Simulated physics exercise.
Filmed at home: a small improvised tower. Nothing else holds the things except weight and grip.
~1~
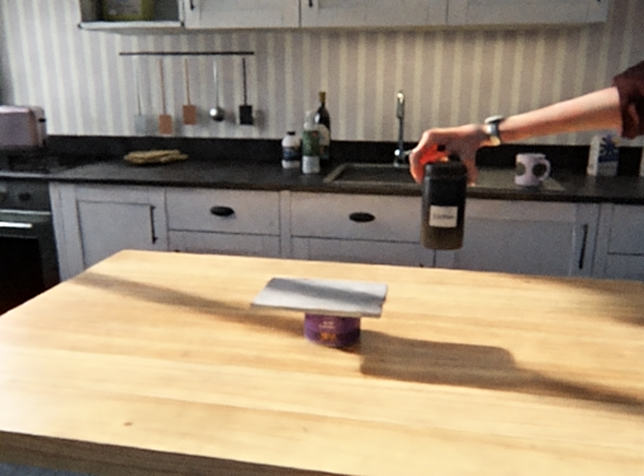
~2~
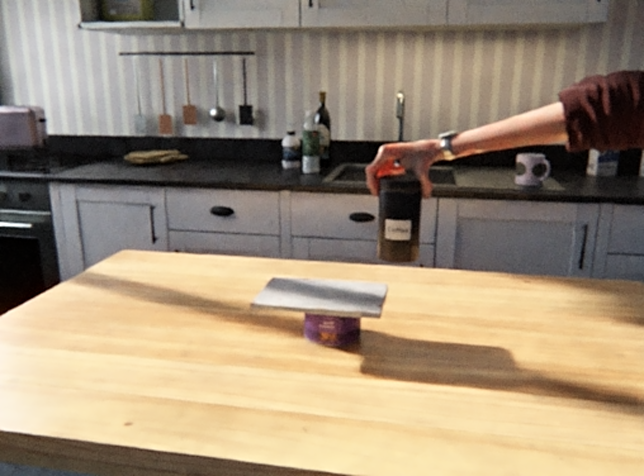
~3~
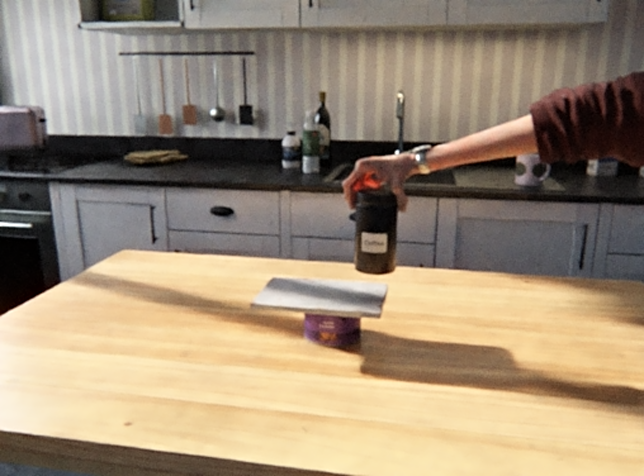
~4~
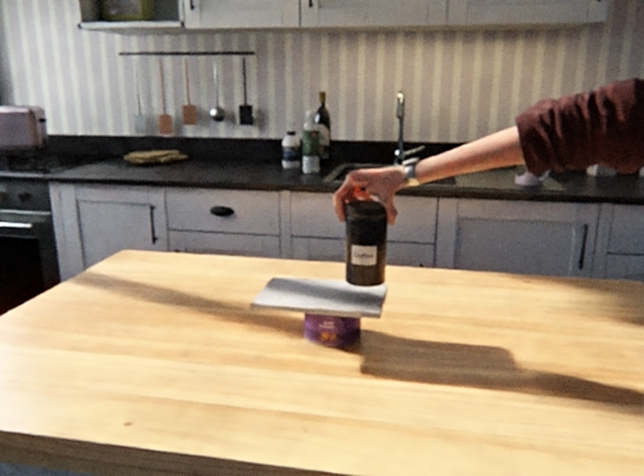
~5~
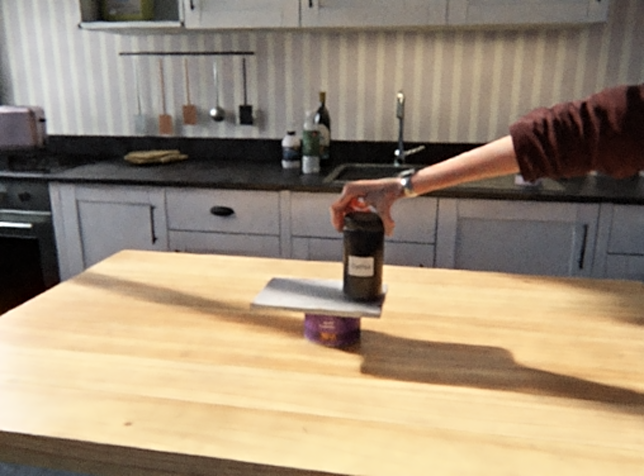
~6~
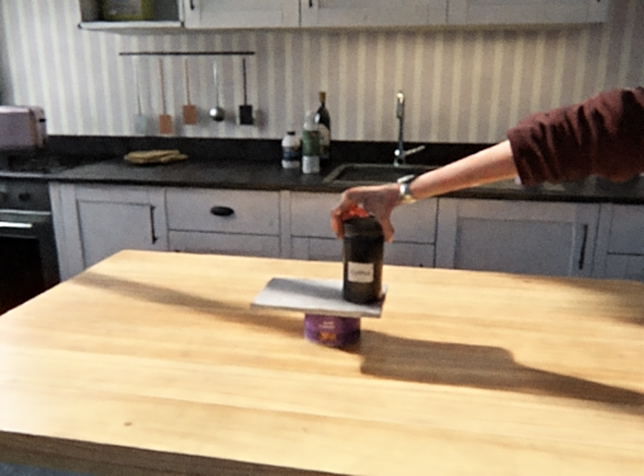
A hand lowering a black jar leftward and down onto the right side of a board balanced on a small purple tub.
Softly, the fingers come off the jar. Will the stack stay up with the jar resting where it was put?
The tower remains standing.
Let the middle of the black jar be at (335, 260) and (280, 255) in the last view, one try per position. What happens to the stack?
In case one it stays upright, while in case two it tumbles.
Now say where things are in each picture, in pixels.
The first frame shows coming down; black jar (444, 205); white board (322, 296).
The second frame shows coming down; black jar (399, 218); white board (322, 296).
The third frame shows coming down; black jar (376, 231); white board (322, 296).
The fourth frame shows coming down; black jar (366, 243); white board (322, 296).
The fifth frame shows coming down; black jar (363, 254); white board (322, 296).
The sixth frame shows set down, still held; black jar (363, 260); white board (322, 296).
Then, 0.20 s after the last picture, nothing has stirred.
Then, 0.40 s after the last picture, black jar resting near (363, 260).
At rest, all 3 in place. Seen from the same camera at the end, black jar near (363, 260). The stack holds.
